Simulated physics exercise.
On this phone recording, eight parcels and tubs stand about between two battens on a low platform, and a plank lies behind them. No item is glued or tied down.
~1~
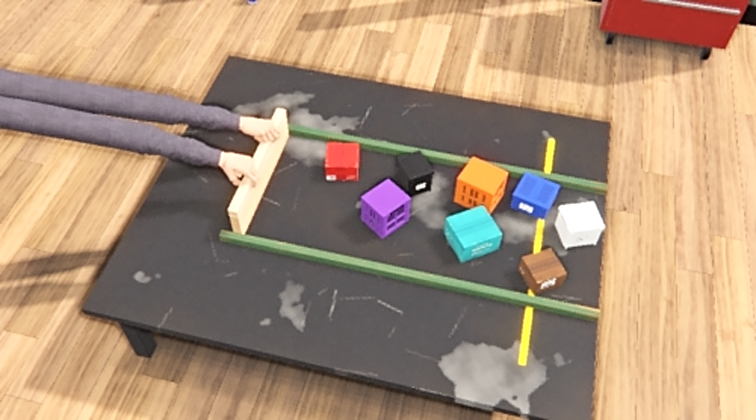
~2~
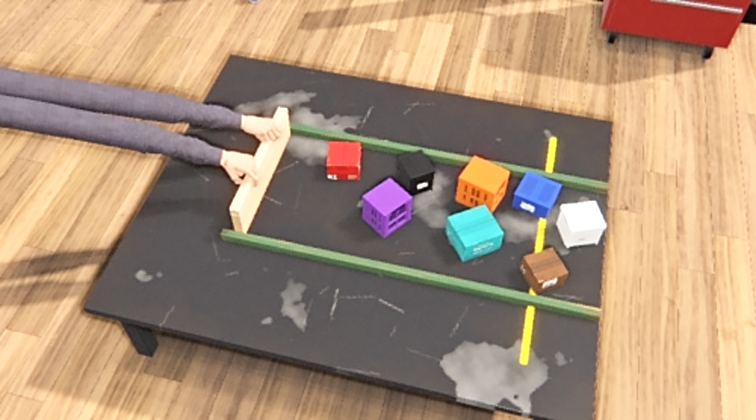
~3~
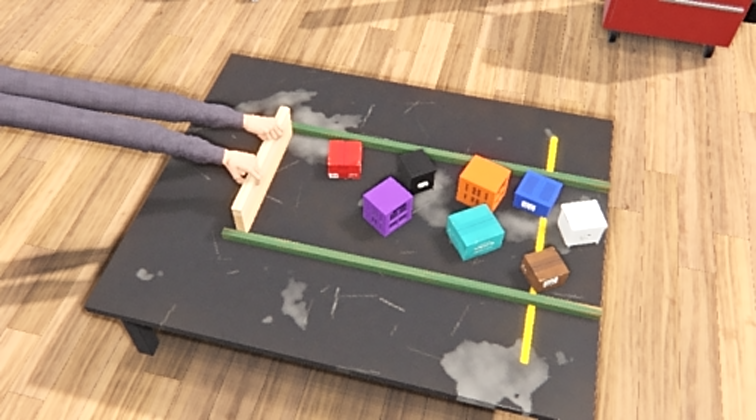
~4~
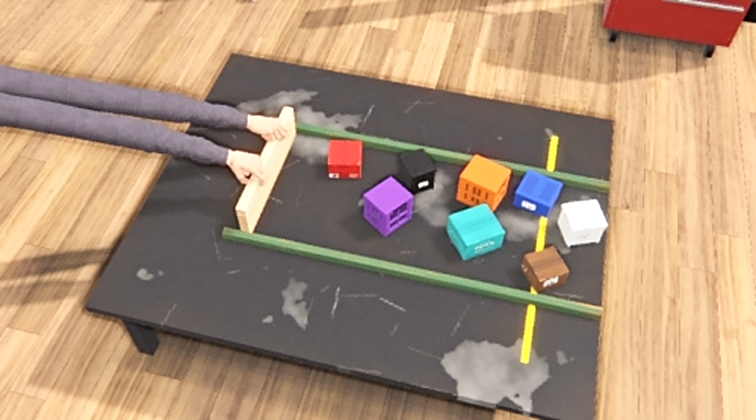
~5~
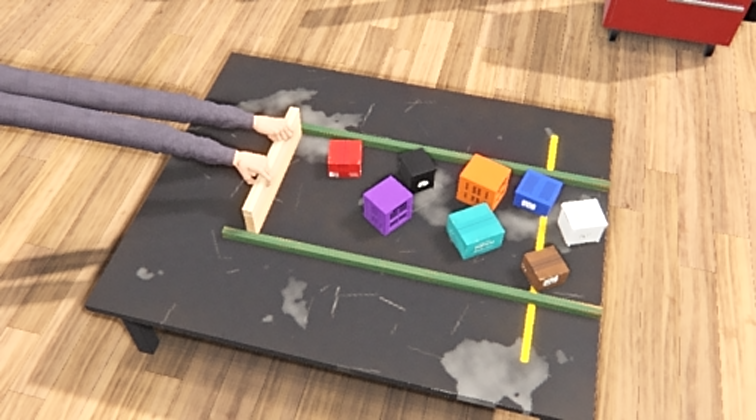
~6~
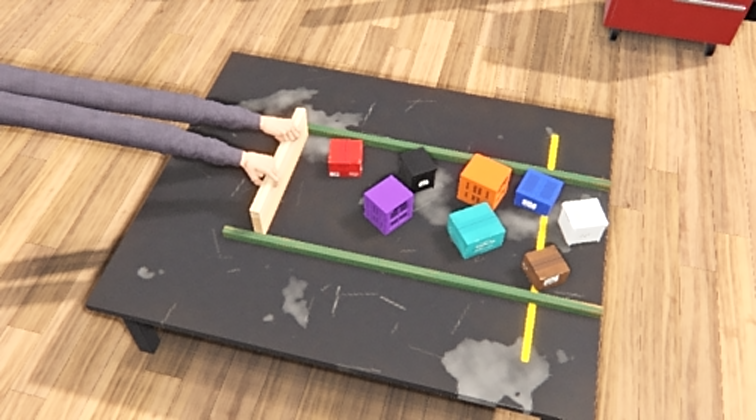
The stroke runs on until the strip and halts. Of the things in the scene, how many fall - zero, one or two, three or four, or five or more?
Of those, three or four fall.
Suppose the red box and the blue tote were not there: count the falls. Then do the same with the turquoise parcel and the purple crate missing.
1 in the first case, 3 in the second.
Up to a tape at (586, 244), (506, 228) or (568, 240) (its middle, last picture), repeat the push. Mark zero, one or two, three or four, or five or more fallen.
At least five; just one or two; at least five.
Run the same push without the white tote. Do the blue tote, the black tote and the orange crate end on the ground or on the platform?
The blue tote goes down, the black tote is still up and the orange crate goes down.
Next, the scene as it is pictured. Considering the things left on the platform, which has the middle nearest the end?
It's the turquoise parcel that is foremost.
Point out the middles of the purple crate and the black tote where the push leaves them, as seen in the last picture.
For the purple crate it's (561, 232), and for the black tote it's (595, 212).
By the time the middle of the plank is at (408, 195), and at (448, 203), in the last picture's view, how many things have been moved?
So far 4, and 6 at the second.
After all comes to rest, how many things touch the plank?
Number in contact with it: 2.
A little later, none off yet; white tote at rest near (582, 222); brown box at rest near (545, 268); blue tote at rest near (538, 193).
Next, none off yet; white tote at rest near (582, 222); brown box at rest near (545, 268); blue tote shifted a little near (549, 193).
Later still, none off yet; white tote shifted a little near (588, 229); brown box shifted a little near (560, 279); blue tote shifted well along near (614, 199).
When it is over, the number that fall off is three or four; down, orange crate, blue tote and white tote.
